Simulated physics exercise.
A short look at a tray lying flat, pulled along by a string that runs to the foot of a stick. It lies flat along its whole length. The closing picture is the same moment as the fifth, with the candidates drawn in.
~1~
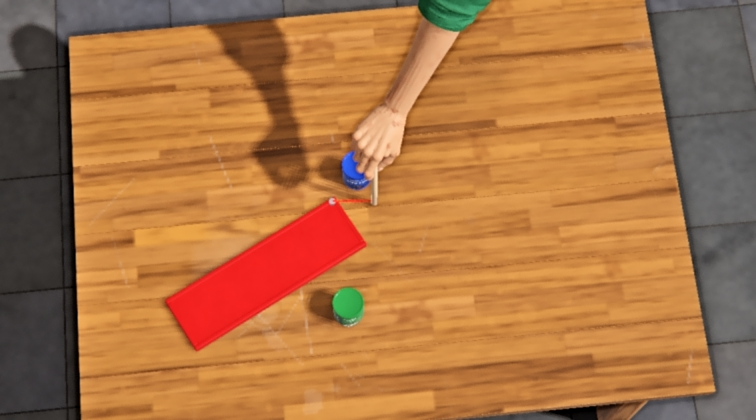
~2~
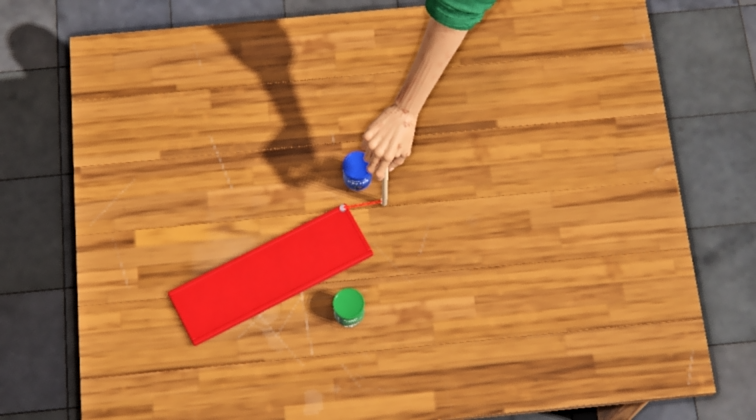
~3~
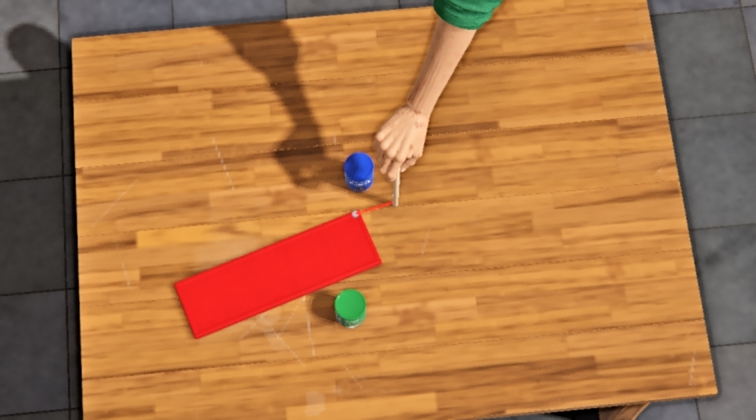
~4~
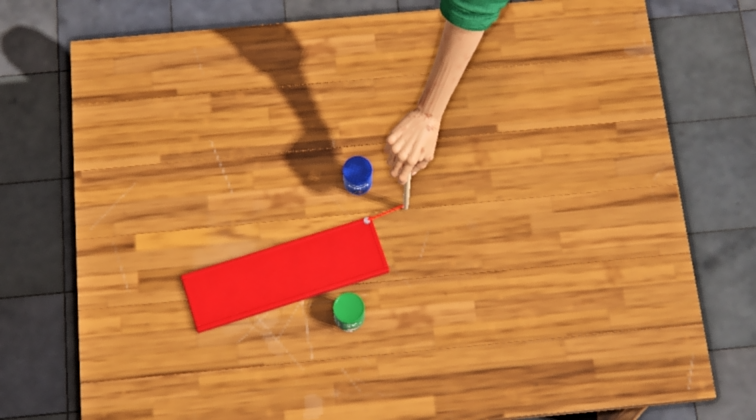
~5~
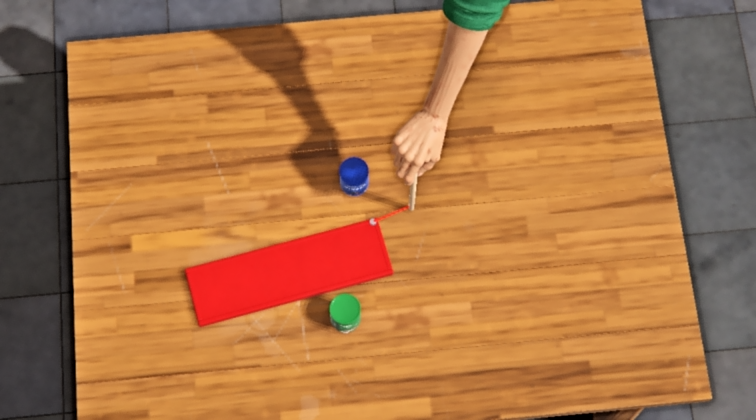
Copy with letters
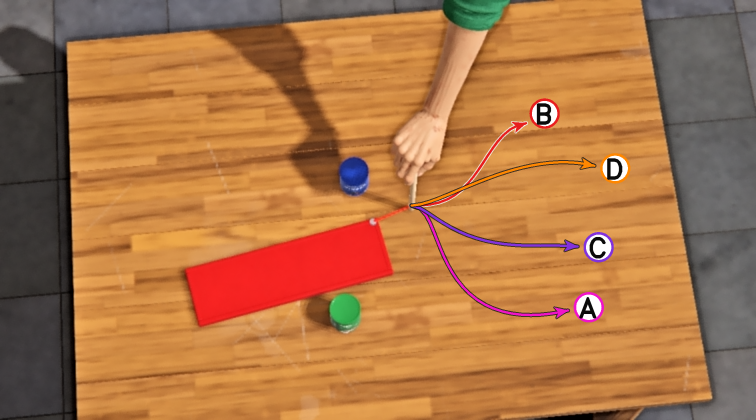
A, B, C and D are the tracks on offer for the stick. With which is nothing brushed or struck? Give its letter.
C.
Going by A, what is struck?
The green jar.
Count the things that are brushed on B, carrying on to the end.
It touches one.
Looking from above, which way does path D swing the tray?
Clockwise.
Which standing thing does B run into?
It is the blue jar.
On the marked copy, A from (412, 206) via (470, 294) to (568, 310); B from (412, 206) via (479, 170) to (526, 123); C from (412, 206) via (495, 243) to (578, 247); D from (412, 206) via (505, 173) to (594, 166).
Following C. Soon after the start, foot of the stick (466, 235), middle of the tray (329, 263).
Later, foot of the stick (527, 246), middle of the tray (387, 258).
In the end, foot of the stick (580, 247), middle of the tray (440, 255); nothing has been touched.
As for the rest, A meets the green jar; B meets the blue jar; D meets the blue jar.
